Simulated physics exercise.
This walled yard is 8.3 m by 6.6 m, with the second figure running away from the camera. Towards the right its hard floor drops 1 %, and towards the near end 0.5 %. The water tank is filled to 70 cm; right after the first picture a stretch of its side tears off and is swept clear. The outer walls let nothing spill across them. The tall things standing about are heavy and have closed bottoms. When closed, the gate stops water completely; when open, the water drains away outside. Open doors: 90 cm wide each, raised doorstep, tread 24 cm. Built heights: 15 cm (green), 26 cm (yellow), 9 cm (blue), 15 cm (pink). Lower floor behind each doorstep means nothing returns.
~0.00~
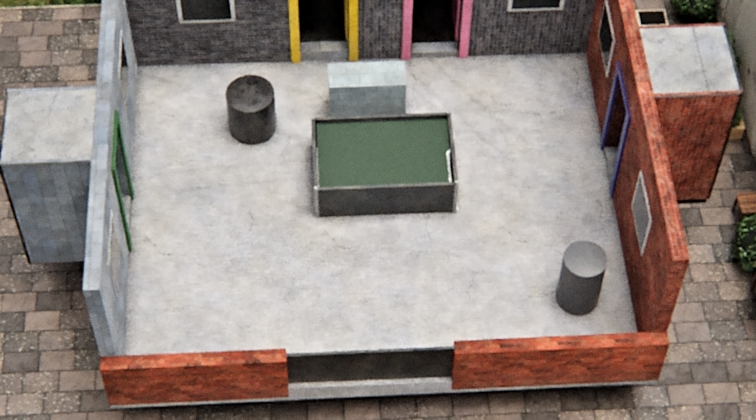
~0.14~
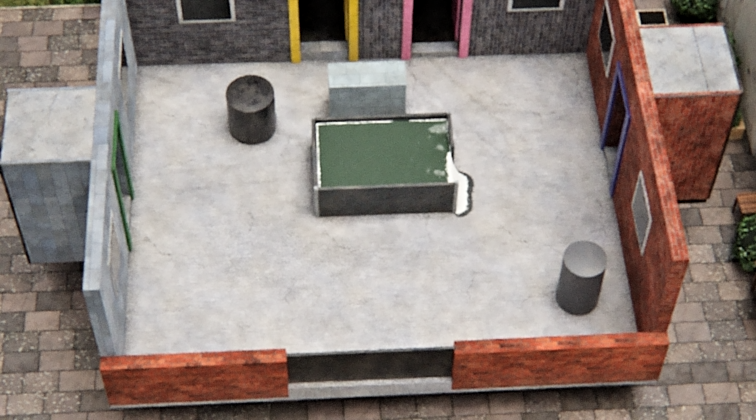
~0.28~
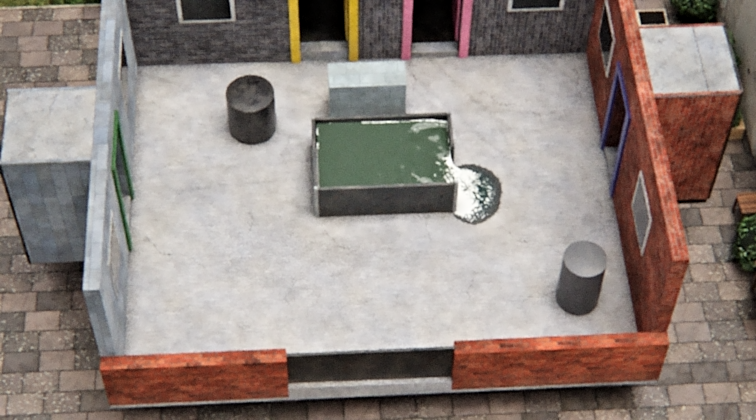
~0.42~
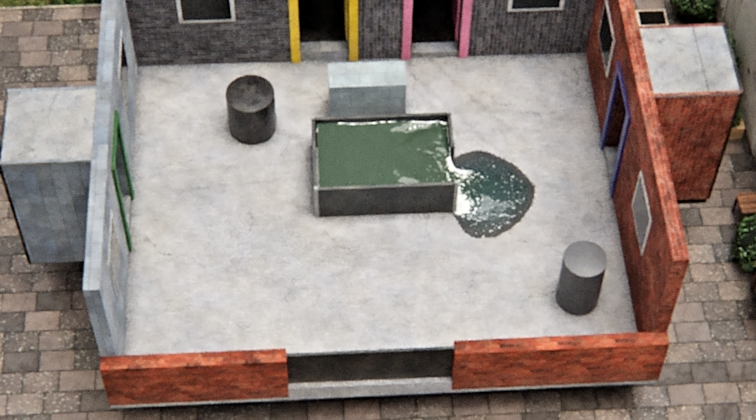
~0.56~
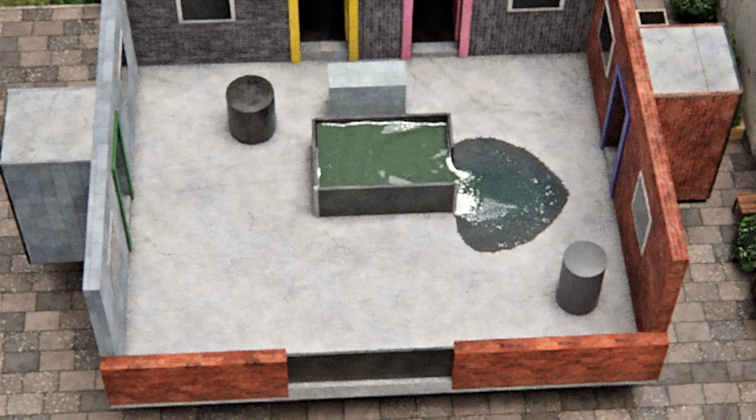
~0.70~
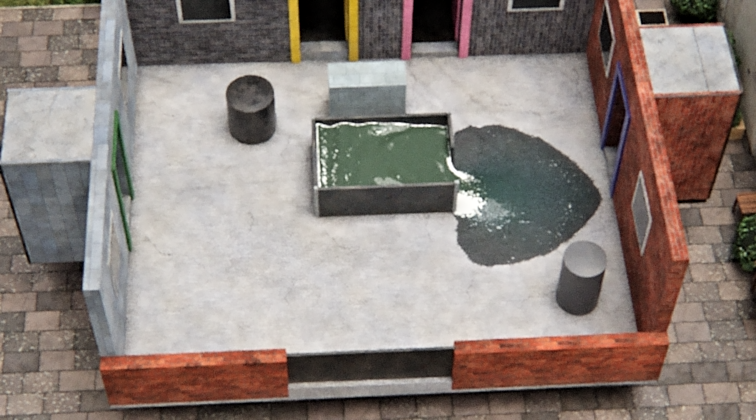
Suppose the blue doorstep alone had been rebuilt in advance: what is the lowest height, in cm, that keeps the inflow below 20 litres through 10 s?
About 22 cm.
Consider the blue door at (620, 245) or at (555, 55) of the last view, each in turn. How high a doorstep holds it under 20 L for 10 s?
Minimums: Roughly 19 cm and 15 cm.
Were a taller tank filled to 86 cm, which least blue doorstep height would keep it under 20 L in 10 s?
Minimum height: Approx. 27 cm.
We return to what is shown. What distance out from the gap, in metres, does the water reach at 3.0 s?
4.4 m.
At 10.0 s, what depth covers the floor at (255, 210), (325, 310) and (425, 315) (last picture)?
Ordered as asked: 2, 3, 3 cm.
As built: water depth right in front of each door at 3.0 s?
Door by door, in centimetres - green 0, yellow 0, blue 20, pink 0.
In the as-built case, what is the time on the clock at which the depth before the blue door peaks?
That happens close to 2.6 s on the clock.
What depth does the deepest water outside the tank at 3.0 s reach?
Up to some 27 cm.
After 1.4 s water covers 20 % of the floor, deepest (40 cm) near (457, 203); 5 cm at the blue door, 22 litres in over its 9 cm doorstep.
After 3.0 s water covers 25 % of the floor, deepest (27 cm) near (620, 361); 20 cm at the blue door, 164 litres in over its 9 cm doorstep.
After 10.0 s water covers 80 % of the floor, deepest (12 cm) near (643, 360); 9 cm at the blue door, 255 litres in over its 9 cm doorstep.
At the blue door as built, the water arrived by 0.9 s and peaked near 22 cm at 2.6 s.
Run again over the same 10 s with other heights there, 31 litres in over 20 cm, 1 litre over 27.5 cm. The limit of 20 litres is kept from about 22 cm up.
